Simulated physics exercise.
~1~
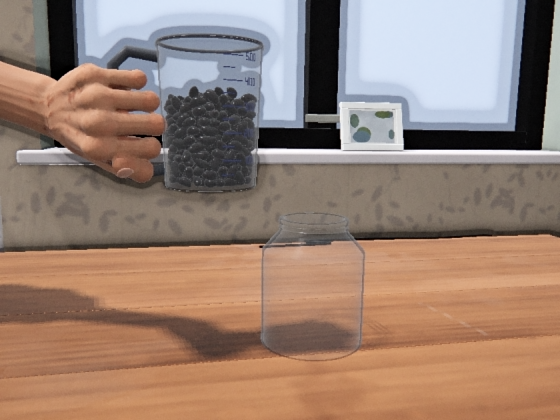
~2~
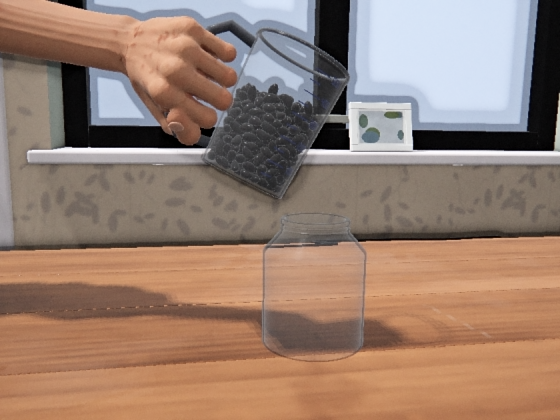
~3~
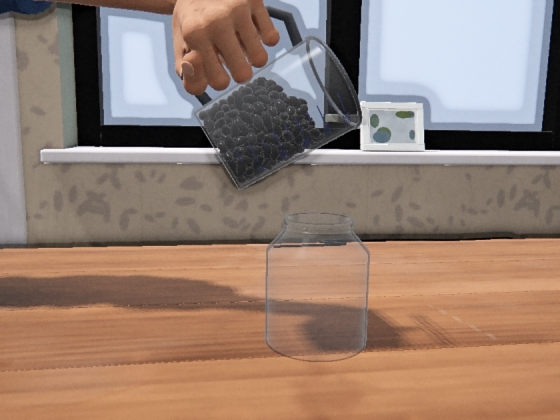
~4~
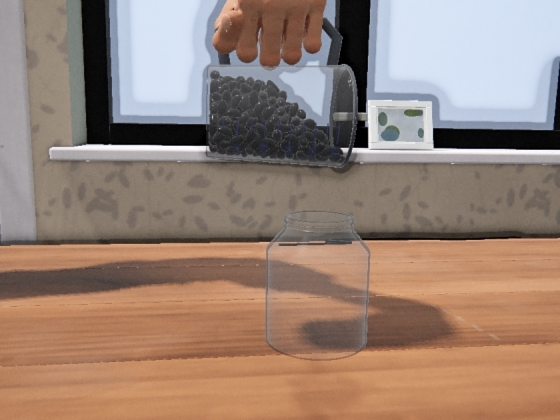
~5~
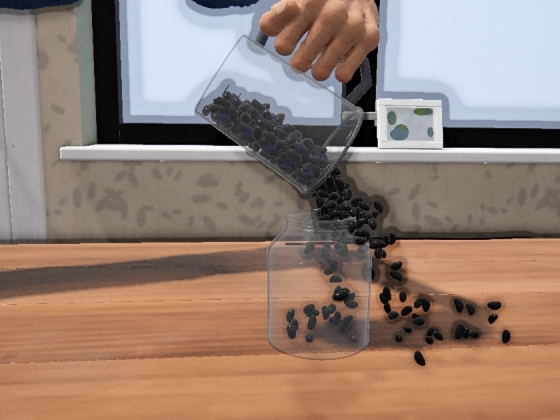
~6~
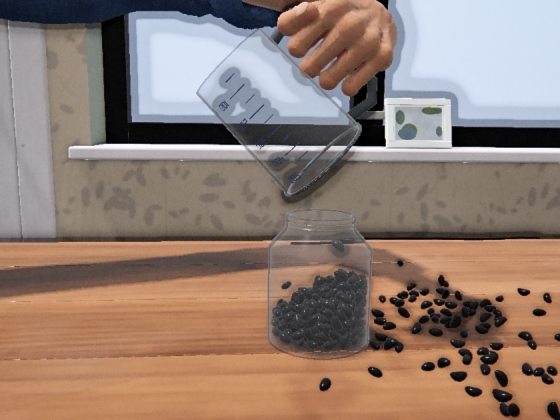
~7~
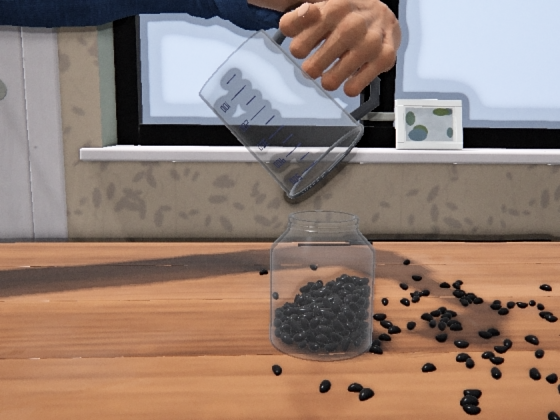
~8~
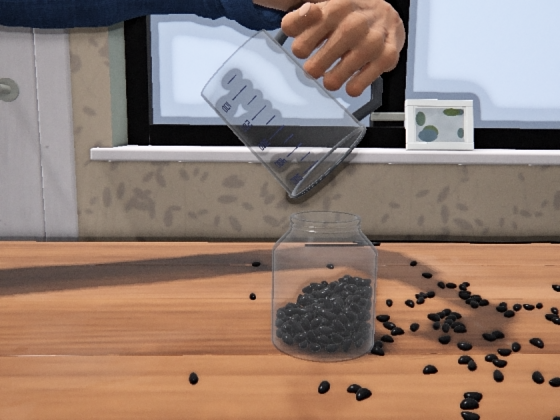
In this clip, a hand tilts a clear handled cup of black beans above an open glass jar on a wooden table, pouring them out. Most land in the jar, while others scatter across the table, mainly to the right, as the emptied cup stays tipped overhead.
